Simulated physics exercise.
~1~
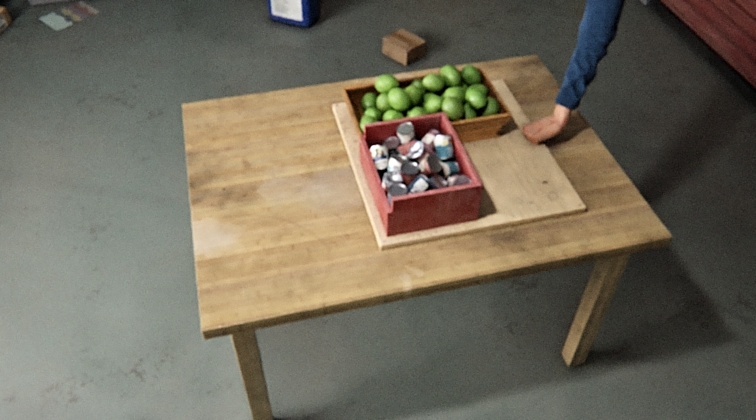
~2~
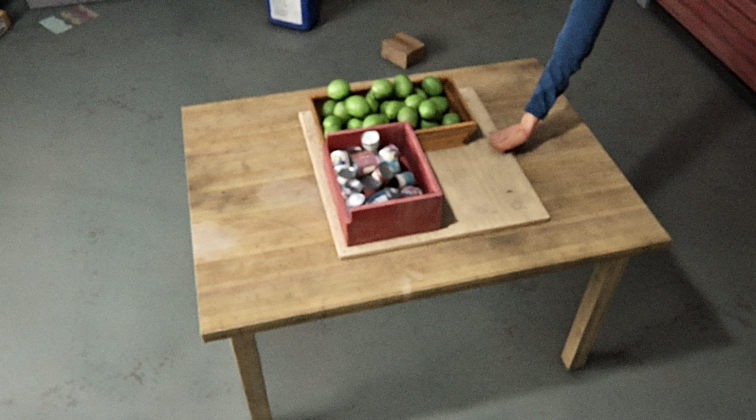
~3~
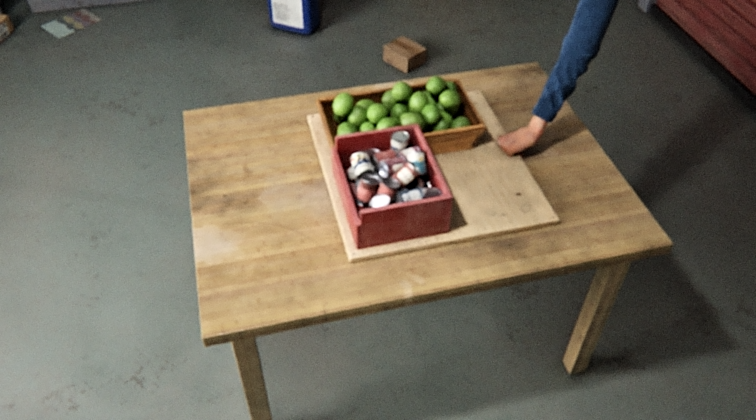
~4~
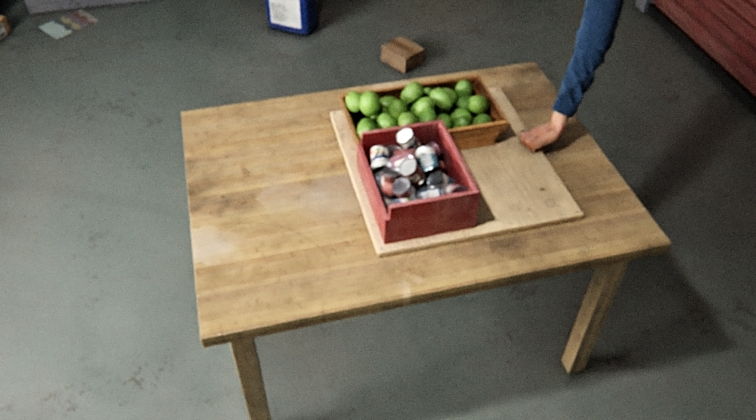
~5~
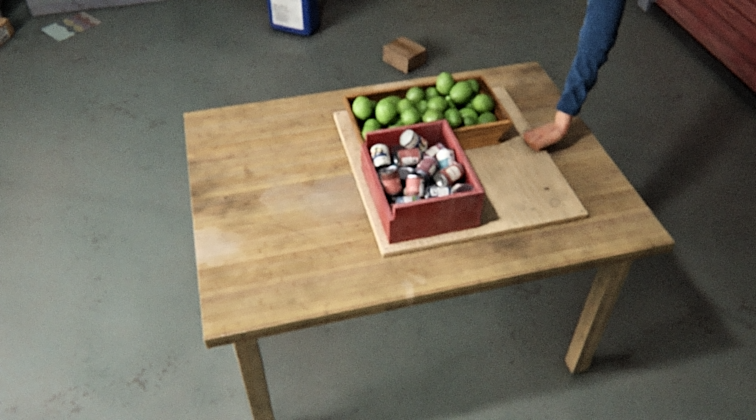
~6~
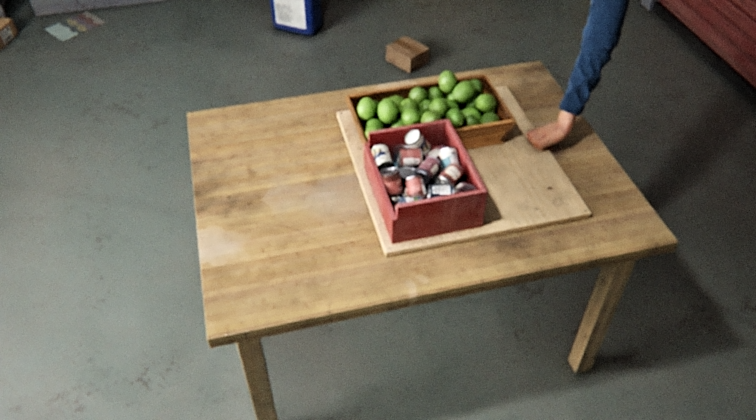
On a wooden table, a hand sliding a board left and back right, the crates of limes and small tins staying full.
